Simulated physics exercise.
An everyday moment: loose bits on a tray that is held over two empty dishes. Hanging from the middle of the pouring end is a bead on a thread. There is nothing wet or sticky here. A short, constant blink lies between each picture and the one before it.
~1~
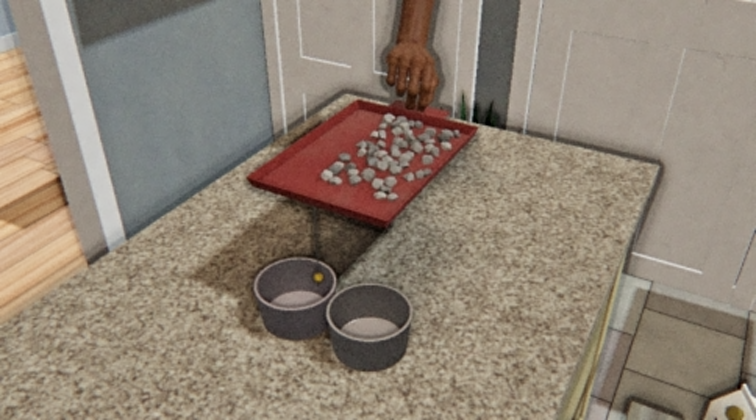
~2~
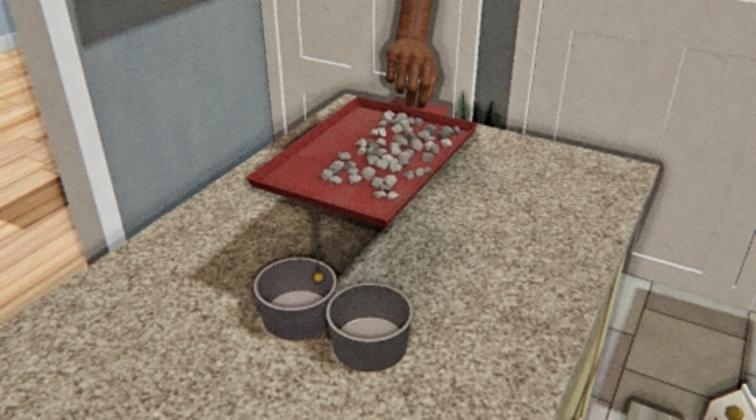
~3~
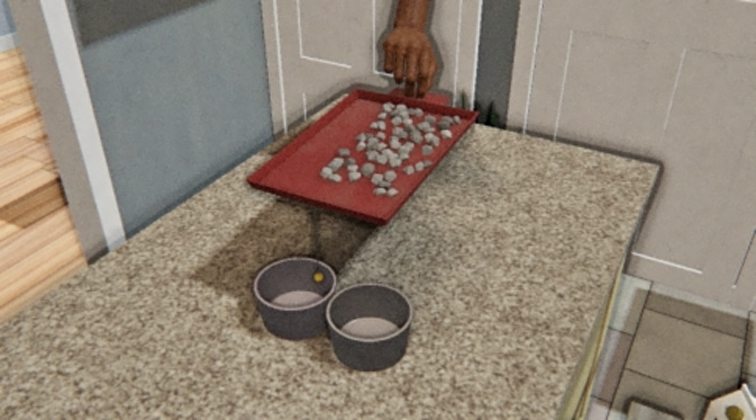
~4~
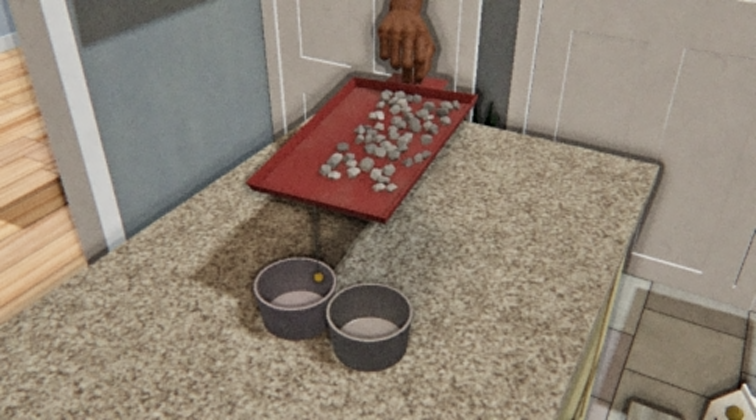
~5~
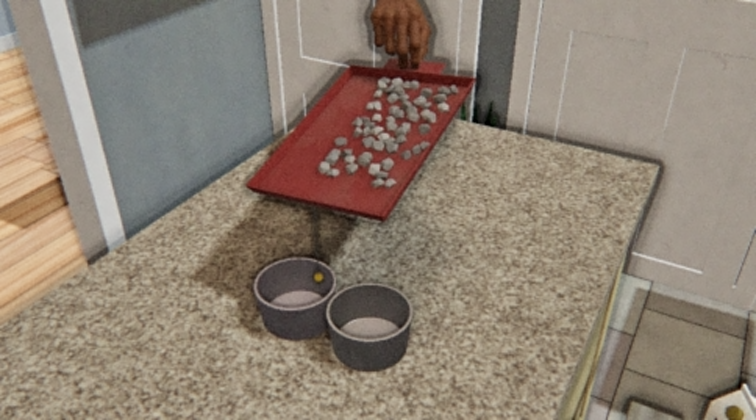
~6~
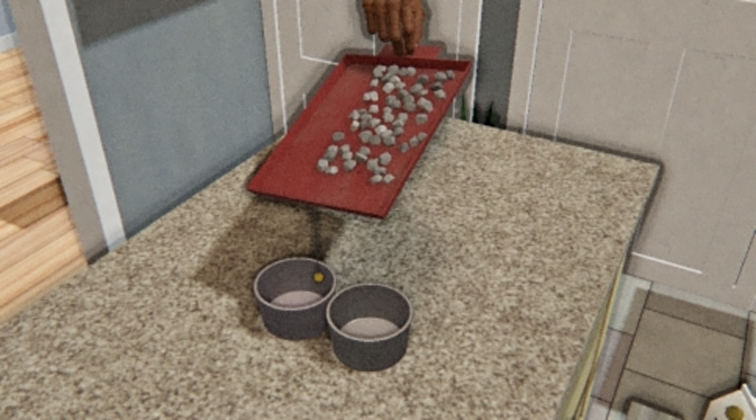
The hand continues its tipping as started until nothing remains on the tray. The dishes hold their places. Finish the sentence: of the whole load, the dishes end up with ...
... less than half.
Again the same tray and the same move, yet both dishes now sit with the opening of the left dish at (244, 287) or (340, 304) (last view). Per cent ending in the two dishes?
About 80 and 0 per cent respectively.
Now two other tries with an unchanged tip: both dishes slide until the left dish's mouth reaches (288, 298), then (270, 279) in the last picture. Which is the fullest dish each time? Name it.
Trial one goes to the one to the left, trial two to the one to the left.
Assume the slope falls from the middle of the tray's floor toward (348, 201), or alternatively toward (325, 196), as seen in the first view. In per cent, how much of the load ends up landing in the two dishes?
I'd expect around 50 in a hundred first and around 40 in a hundred second.
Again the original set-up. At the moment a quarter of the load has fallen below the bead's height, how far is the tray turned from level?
Near 75 degrees.
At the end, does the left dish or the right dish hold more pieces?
Of the two, the left-side one is the fuller.
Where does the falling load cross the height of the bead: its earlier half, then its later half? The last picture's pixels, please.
Earlier portion about (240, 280); later portion about (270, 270).
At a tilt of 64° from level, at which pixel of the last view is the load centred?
Look close to (282, 188) in the last picture.
Shortly afterwards, tray tipped steeply; the bulk on the tray; a little in the air.
Next, tray tipped past a quarter turn; only a few on the tray; near a quarter in the left dish; near two thirds outside both; a little in the air.
Some moments later, tray tipped past a quarter turn; near a third in the left dish; near two thirds outside both.
In the end, tray tipped past a quarter turn; none at all in the right dish; near a third in the left dish; near two thirds outside both.
